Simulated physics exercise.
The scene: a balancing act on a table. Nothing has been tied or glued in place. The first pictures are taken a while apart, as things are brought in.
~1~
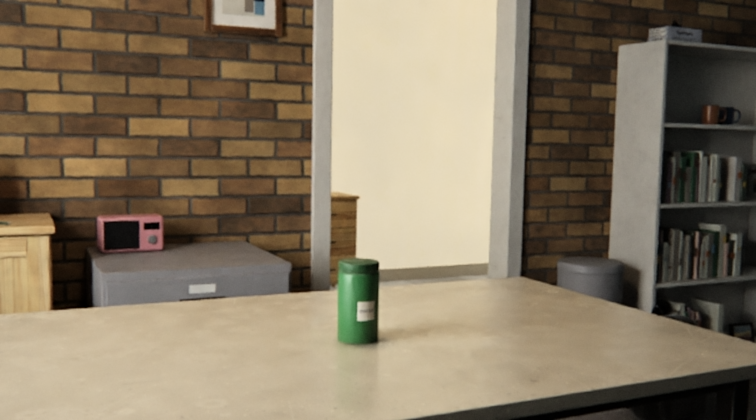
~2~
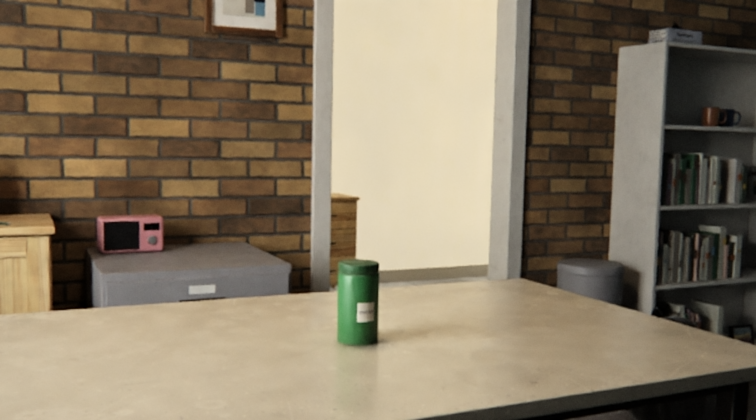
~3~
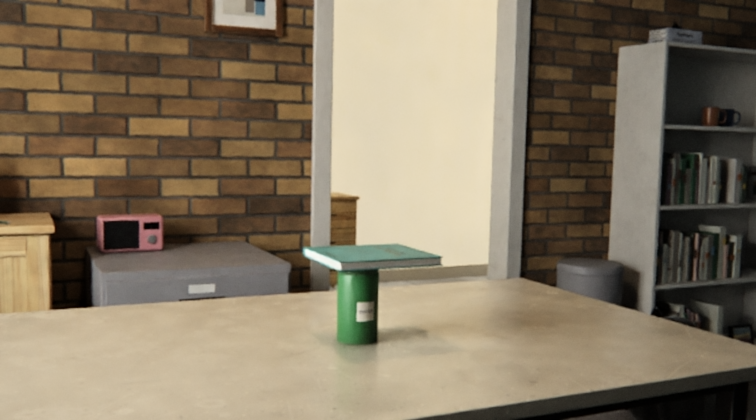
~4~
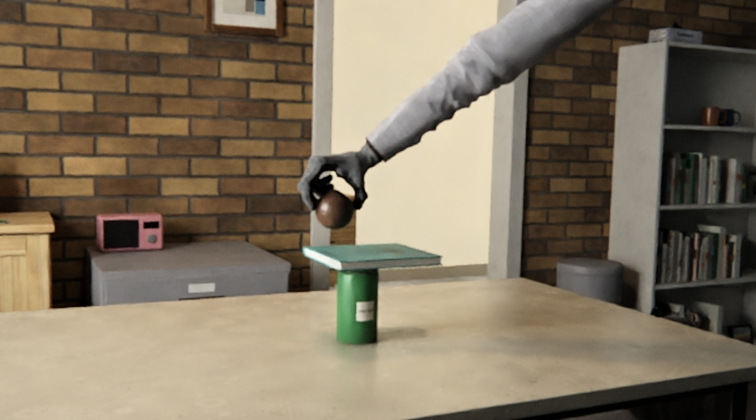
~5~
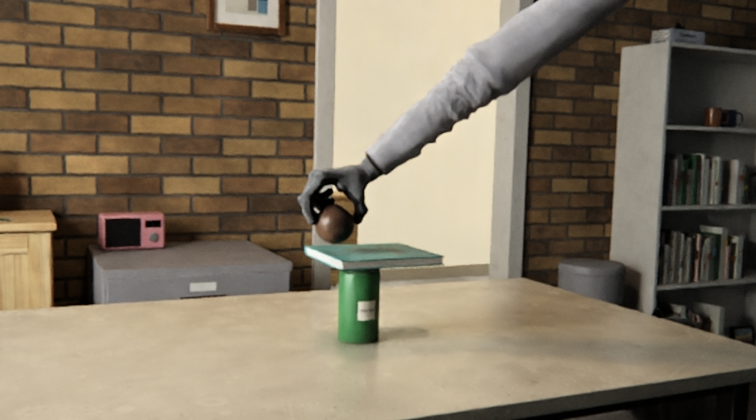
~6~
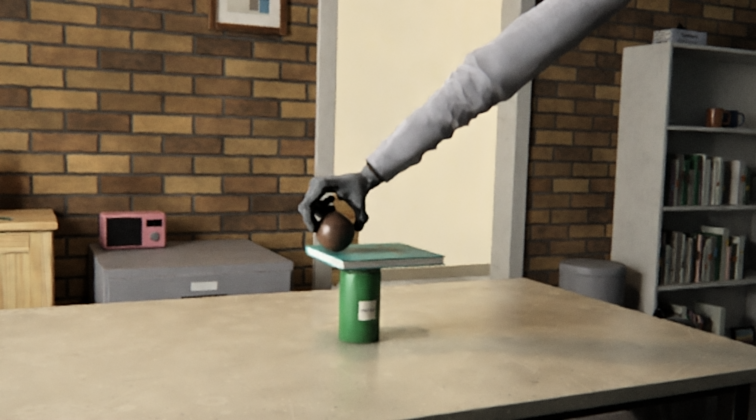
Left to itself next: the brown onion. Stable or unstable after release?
Stable.
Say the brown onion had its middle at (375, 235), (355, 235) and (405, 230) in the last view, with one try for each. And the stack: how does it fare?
Try one - upright; try two - upright; try three - toppled.
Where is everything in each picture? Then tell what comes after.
In the first frame, the last thing is not in view yet.
In the second frame, the last thing is not in view yet.
In the third frame, the last thing is not in view yet; turquoise book (371, 256).
In the fourth frame, coming down; brown onion (335, 210); turquoise book (371, 256).
In the fifth frame, coming down; brown onion (335, 224); turquoise book (373, 255).
In the sixth frame, in place under the hand; brown onion (335, 232); turquoise book (374, 255).
Then, 0.30 s later than the last frame, all is still.
Then, 0.70 s later than the last frame, brown onion resting near (335, 233).
When it is over, all 3 as before. End places, in pixels of the last picture, brown onion near (335, 233). The stack stays up.
